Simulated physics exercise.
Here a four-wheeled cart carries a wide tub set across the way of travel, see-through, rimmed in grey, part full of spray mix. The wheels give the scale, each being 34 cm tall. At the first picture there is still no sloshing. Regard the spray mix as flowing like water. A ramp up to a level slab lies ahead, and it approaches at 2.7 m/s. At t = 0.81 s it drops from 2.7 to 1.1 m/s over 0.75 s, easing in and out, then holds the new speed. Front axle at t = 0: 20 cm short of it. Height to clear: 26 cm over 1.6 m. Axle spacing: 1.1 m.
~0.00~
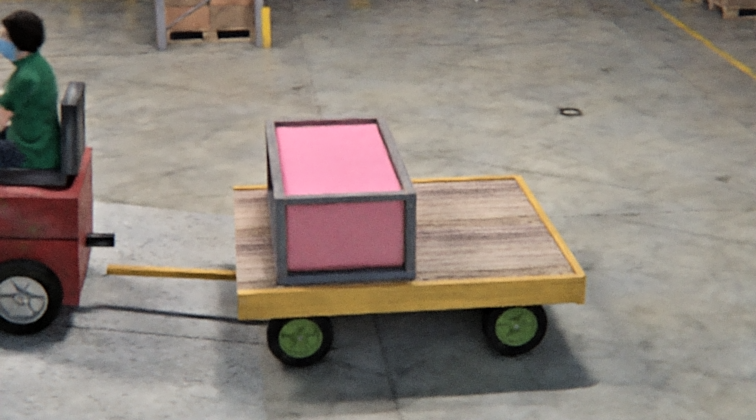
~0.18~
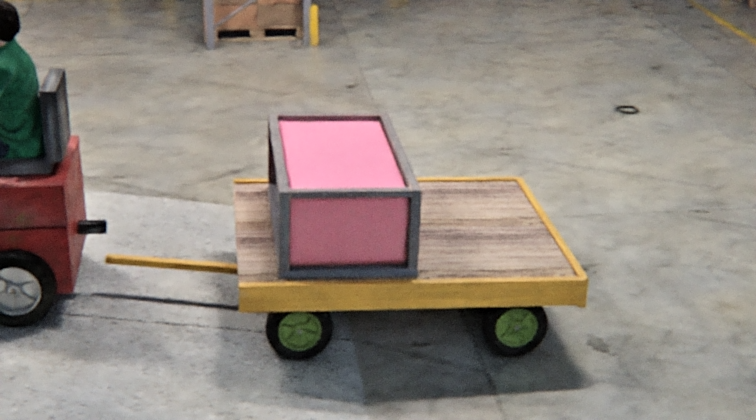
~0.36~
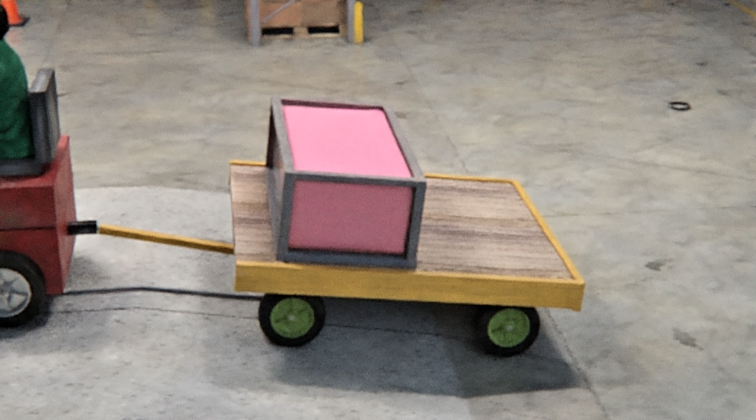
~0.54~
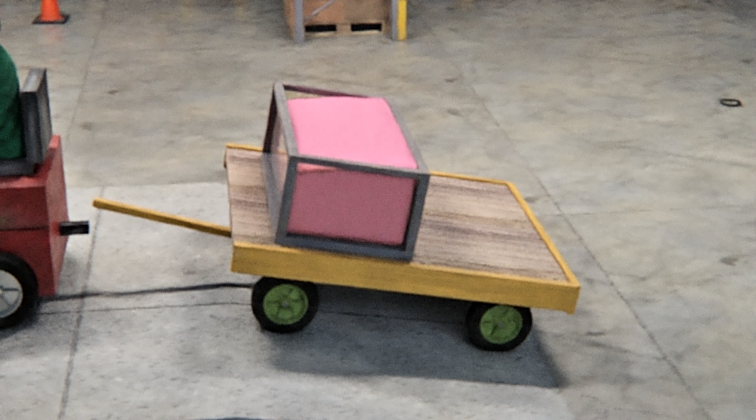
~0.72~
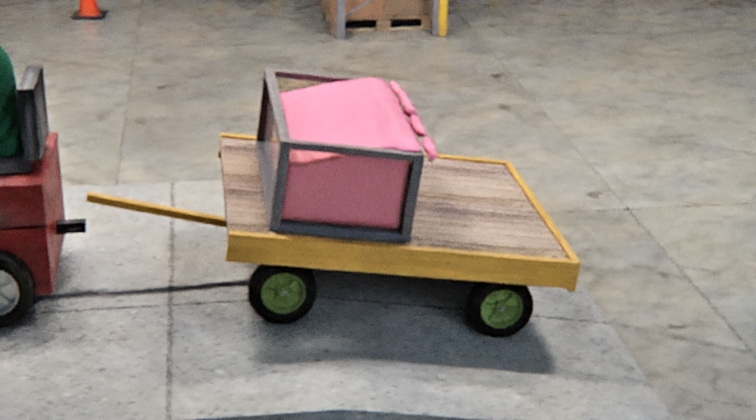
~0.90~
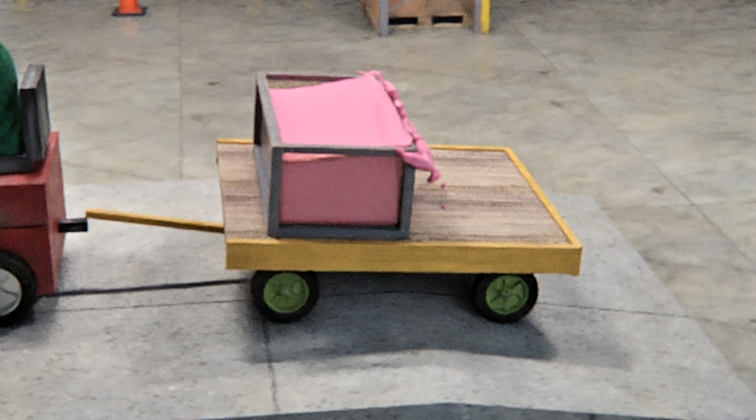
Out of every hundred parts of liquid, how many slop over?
Some 15 in every hundred.
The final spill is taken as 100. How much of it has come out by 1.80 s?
Roughly 90 per cent by then.
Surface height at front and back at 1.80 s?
It reads roughly 28 cm up front and 44 cm at the back.
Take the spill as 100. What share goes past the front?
Spill fraction there: Roughly 80 per cent.
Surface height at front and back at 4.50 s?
At that moment it stands around 34 cm in front and around 32 cm behind.
Then, 1.80 s in, it stands 43 cm high behind and 27 cm in front; 14 per cent has gone mostly over the front, some over the back.
Then, 3.10 s in, it stands 32 cm high behind and 33 cm in front; 15 per cent has gone mostly over the front, some over the back.
Then, 4.50 s in, it stands 32 cm high behind and 33 cm in front; 15 per cent has gone mostly over the front, some over the back.
Then, 6.97 s in, 15 per cent has gone mostly over the front, some over the back, 43 of 281 litres.
